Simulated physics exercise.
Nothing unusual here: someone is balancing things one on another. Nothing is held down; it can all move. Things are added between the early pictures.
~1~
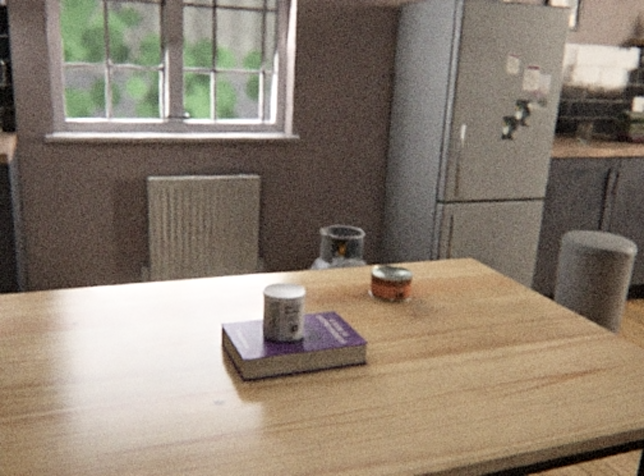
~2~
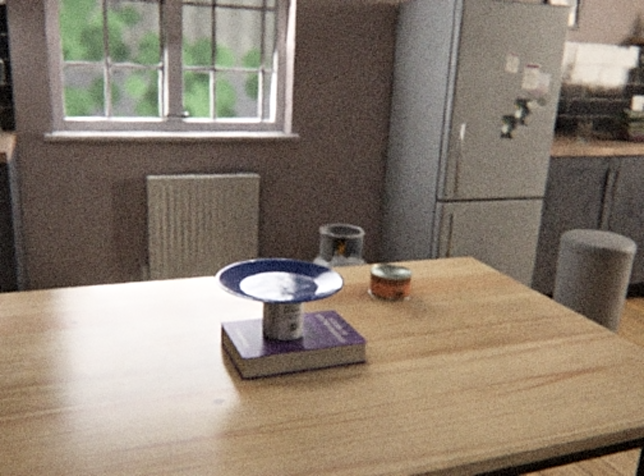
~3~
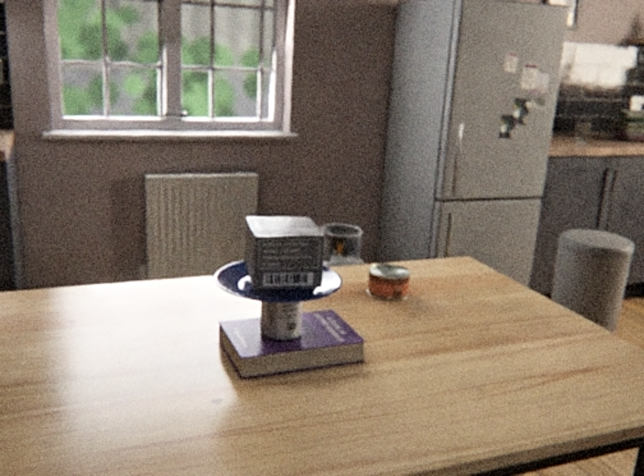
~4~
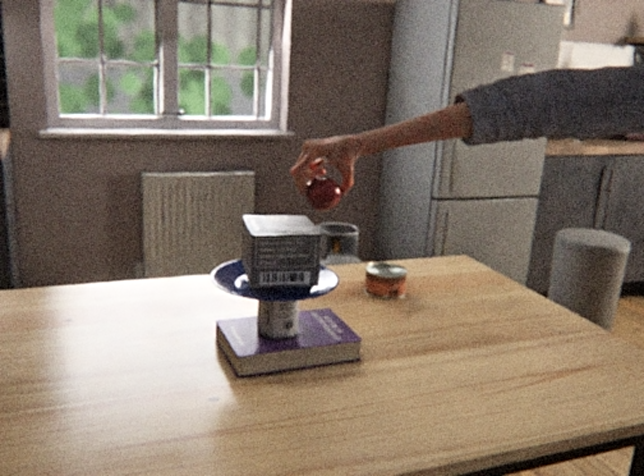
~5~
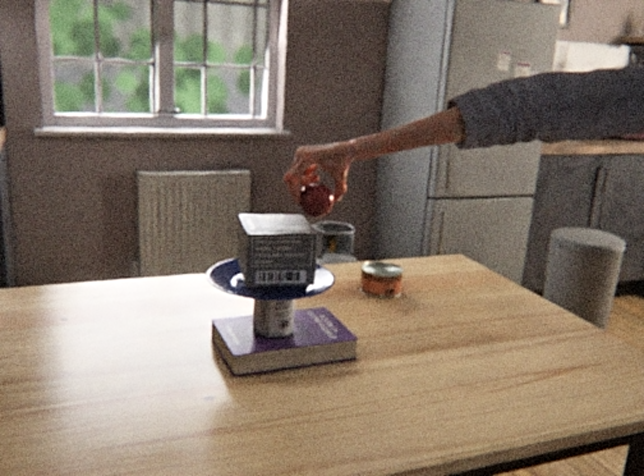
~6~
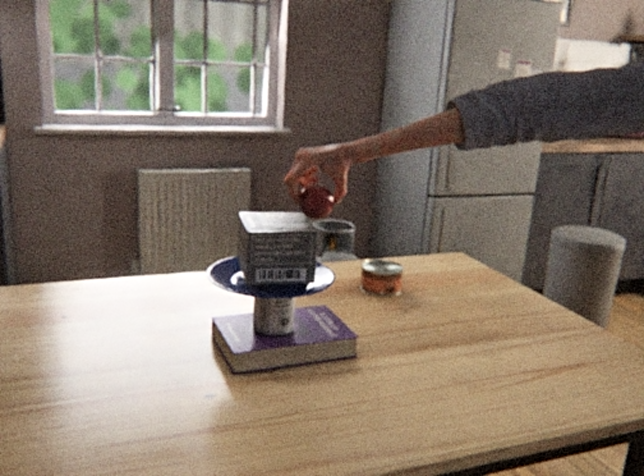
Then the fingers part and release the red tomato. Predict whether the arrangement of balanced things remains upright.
It tips over.
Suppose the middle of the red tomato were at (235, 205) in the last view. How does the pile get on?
The pile then goes over.
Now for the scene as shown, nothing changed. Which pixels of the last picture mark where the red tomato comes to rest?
It ends up close to (374, 322).
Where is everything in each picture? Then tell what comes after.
In the first frame, the last thing is not in view yet; purple book (293, 343).
In the second frame, the last thing is not in view yet; white pot (283, 311).
In the third frame, the last thing is not in view yet; orange tub (389, 282).
The fourth frame shows on its way; red tomato (323, 194); grey box (280, 250).
The fifth frame shows on its way; red tomato (316, 200).
The sixth frame shows set down, still held; red tomato (316, 202); purple book (283, 337).
Then, 0.30 s on from there, red tomato now fallen.
Then, 0.50 s on from there, things are still on the move.
In the end, fallen, red tomato; the other 5 unmoved. At the end, from the last picture's camera, red tomato near (374, 322). The pile loses its balance.
